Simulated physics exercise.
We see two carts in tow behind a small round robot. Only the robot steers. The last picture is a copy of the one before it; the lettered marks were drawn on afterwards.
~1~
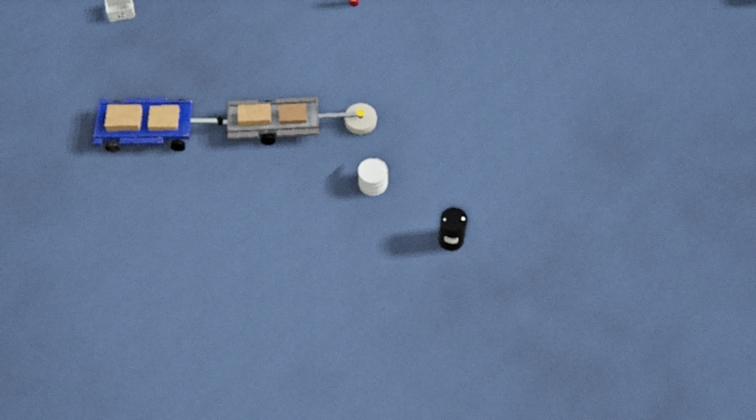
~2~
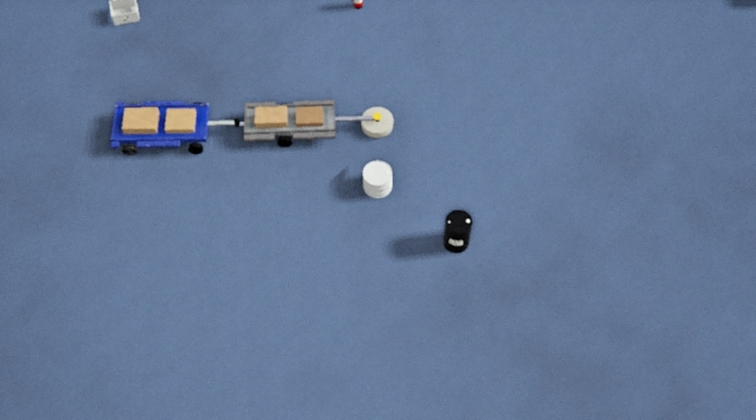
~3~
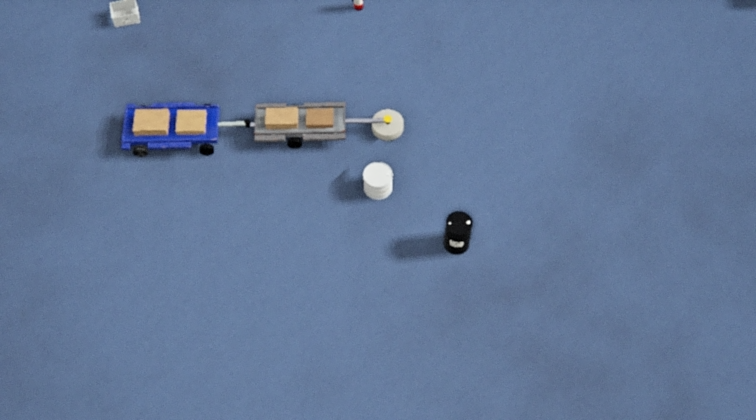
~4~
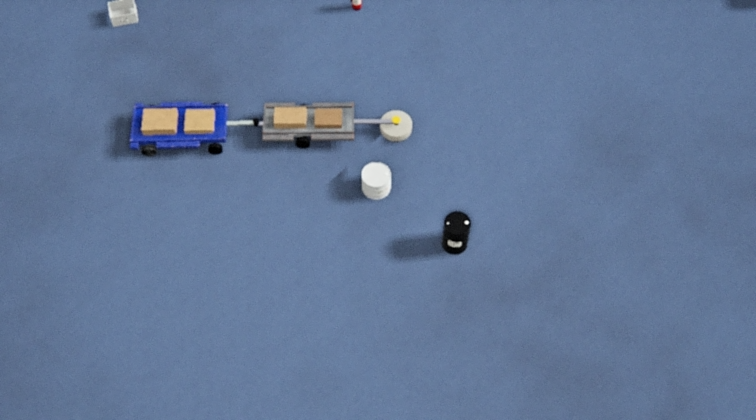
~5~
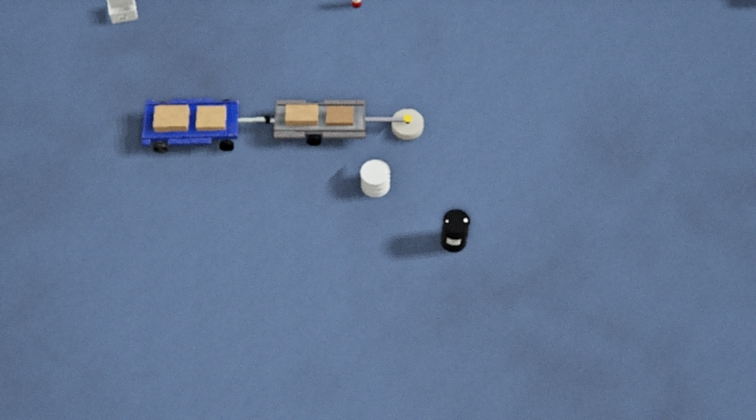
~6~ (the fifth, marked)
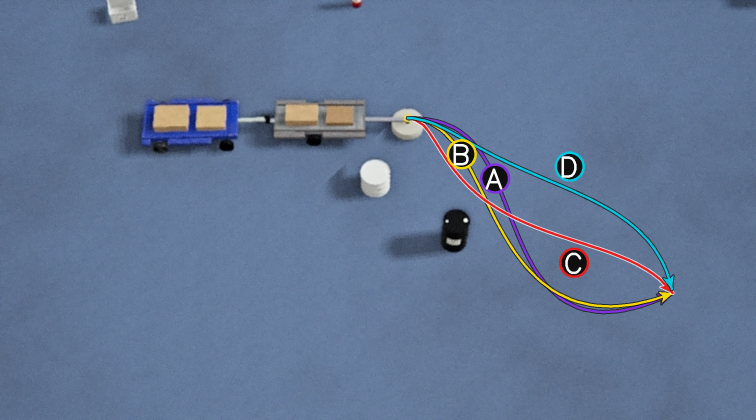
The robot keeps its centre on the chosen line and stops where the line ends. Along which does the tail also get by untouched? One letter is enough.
Only D clears them all.
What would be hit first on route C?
First the white tub.
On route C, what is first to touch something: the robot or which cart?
The blue cart touches first.
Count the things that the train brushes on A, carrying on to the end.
In all, one.
On the marked copy, A from (408, 118) via (516, 231) to (671, 294); B from (408, 118) via (510, 244) to (673, 293); C from (408, 118) via (514, 218) to (673, 293); D from (408, 118) via (550, 181) to (672, 289).
Taking D. A third of the way, robot (507, 167), last cart (298, 117).
Two thirds of the way, robot (614, 218), last cart (407, 135).
When it is over, robot (670, 297), last cart (492, 161); nothing has been touched.
As for the rest, A meets the black drum; B meets the white tub and black drum; C meets the white tub.
